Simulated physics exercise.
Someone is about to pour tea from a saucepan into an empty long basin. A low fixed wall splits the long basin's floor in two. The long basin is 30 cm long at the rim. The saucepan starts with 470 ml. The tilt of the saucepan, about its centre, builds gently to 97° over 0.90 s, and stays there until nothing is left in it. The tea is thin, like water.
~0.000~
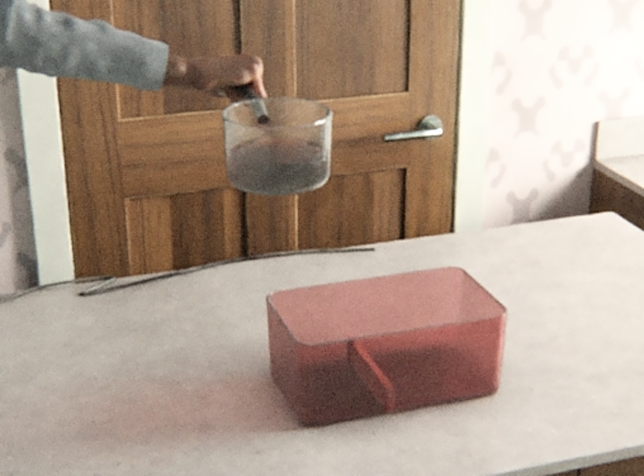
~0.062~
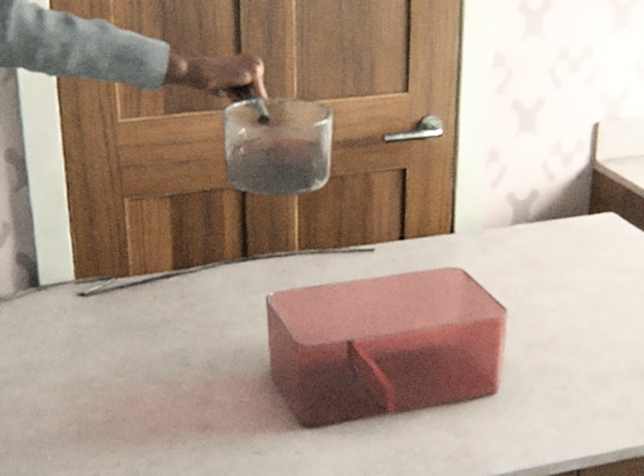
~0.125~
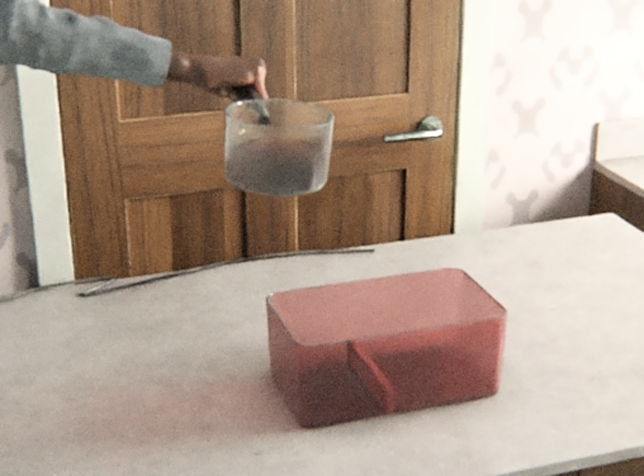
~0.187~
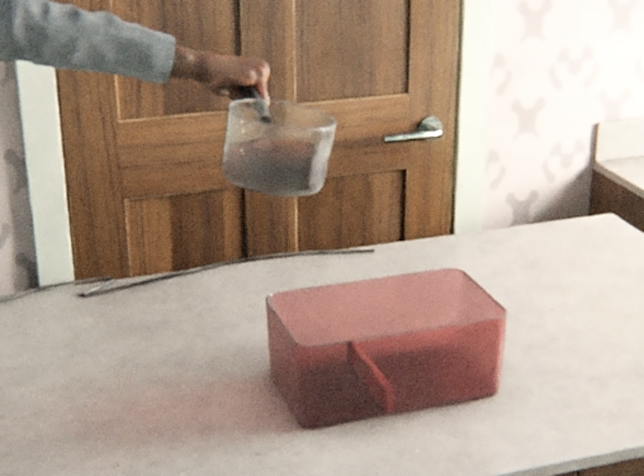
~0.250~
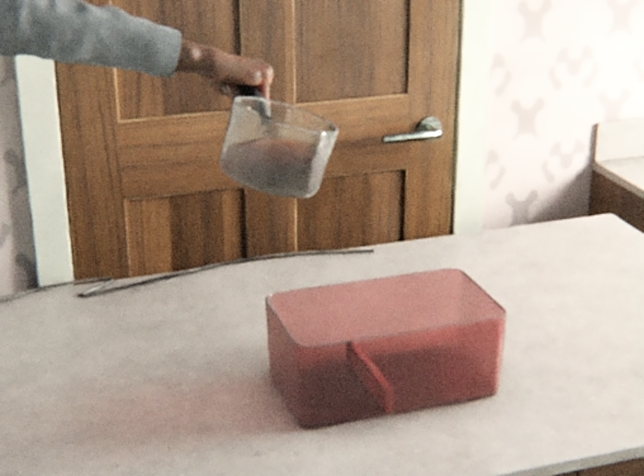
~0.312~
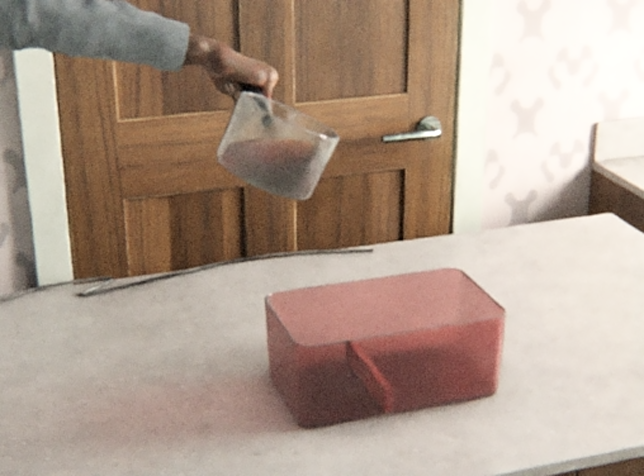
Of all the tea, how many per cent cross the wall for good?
About 85 per cent.
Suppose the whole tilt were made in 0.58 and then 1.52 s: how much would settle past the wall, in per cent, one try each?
In turn about 85 and 80 per cent.
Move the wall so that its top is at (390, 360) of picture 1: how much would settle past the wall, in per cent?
In that case some 20 per cent.
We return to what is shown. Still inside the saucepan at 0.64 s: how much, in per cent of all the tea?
Some 70 per cent.
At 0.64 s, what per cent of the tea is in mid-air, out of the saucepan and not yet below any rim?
About 30 per cent.
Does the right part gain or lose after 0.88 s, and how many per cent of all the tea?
It goes up by about 44.
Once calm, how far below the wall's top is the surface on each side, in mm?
Left about 32 mm, right about 20 mm.
By 0.64 s the tilt is 78° and 71 per cent is still to pour, 0 is left of the wall and 0 right of it.
By 0.88 s the tilt is 97° and 26 per cent is still to pour, 4 is left of the wall and 41 right of it.
By 1.13 s the tilt is 97° and 6 per cent is still to pour, 7 is left of the wall and 75 right of it.
By 1.40 s the tilt is 97° and 1 per cent is still to pour, 10 is left of the wall and 85 right of it.
At rest 13 per cent lies left of the wall, 85 right of it and 2 outside.
